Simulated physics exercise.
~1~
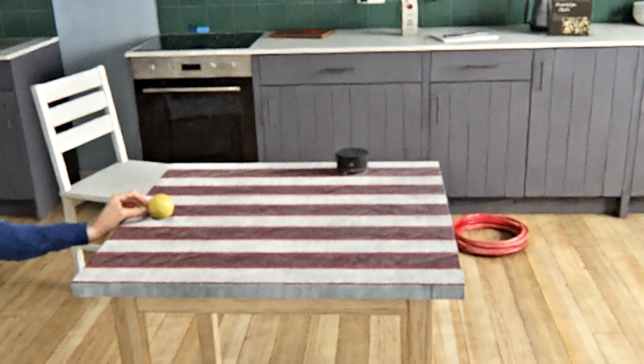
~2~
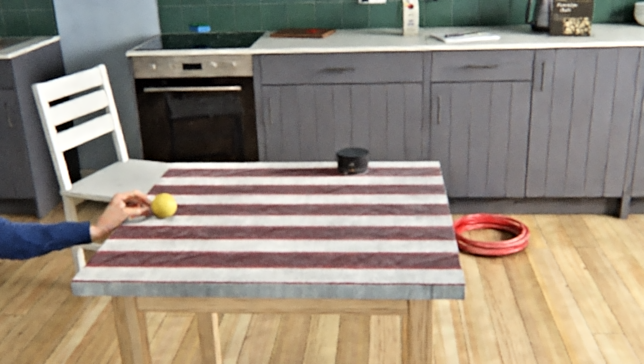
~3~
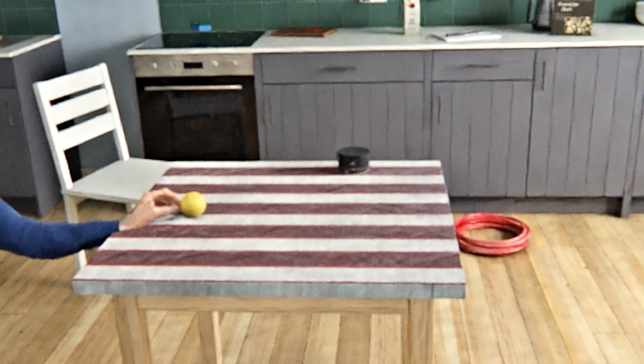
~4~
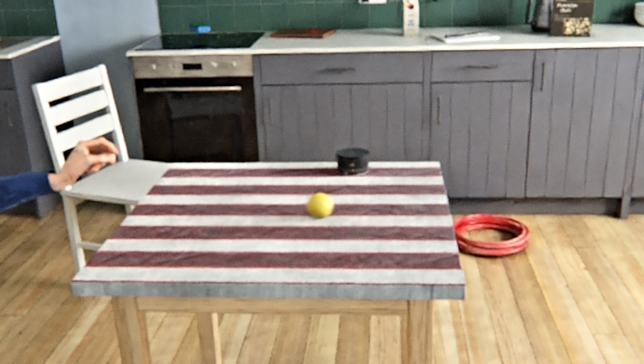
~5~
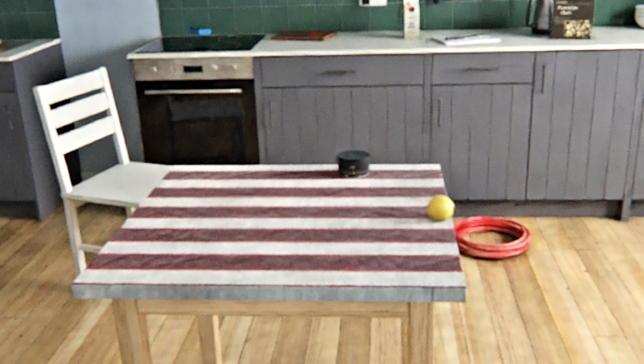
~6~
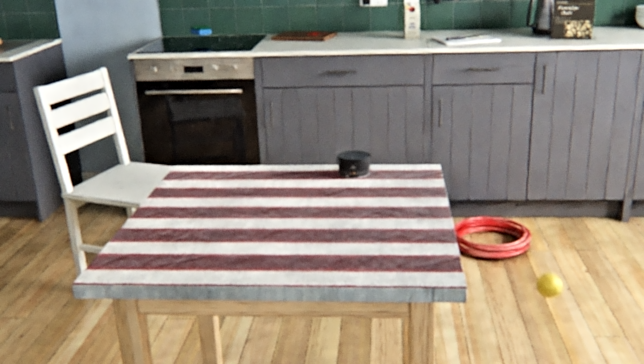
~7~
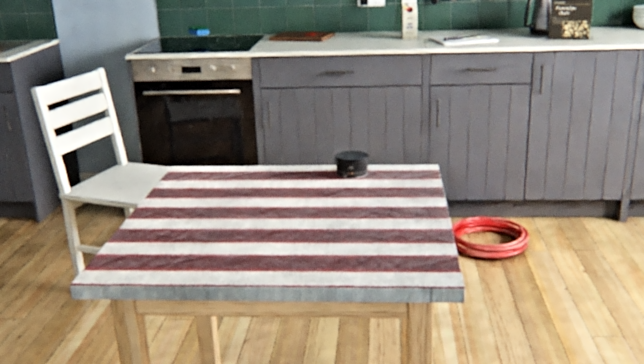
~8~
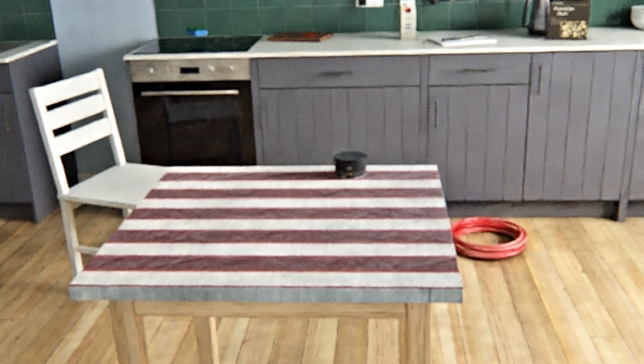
A yellow lemon is pushed to the right by a hand across a striped table, then rolls on after the hand lets go, passing a black tub that stays in place, and drops off the right edge near a red coiled hose, ending out of view.
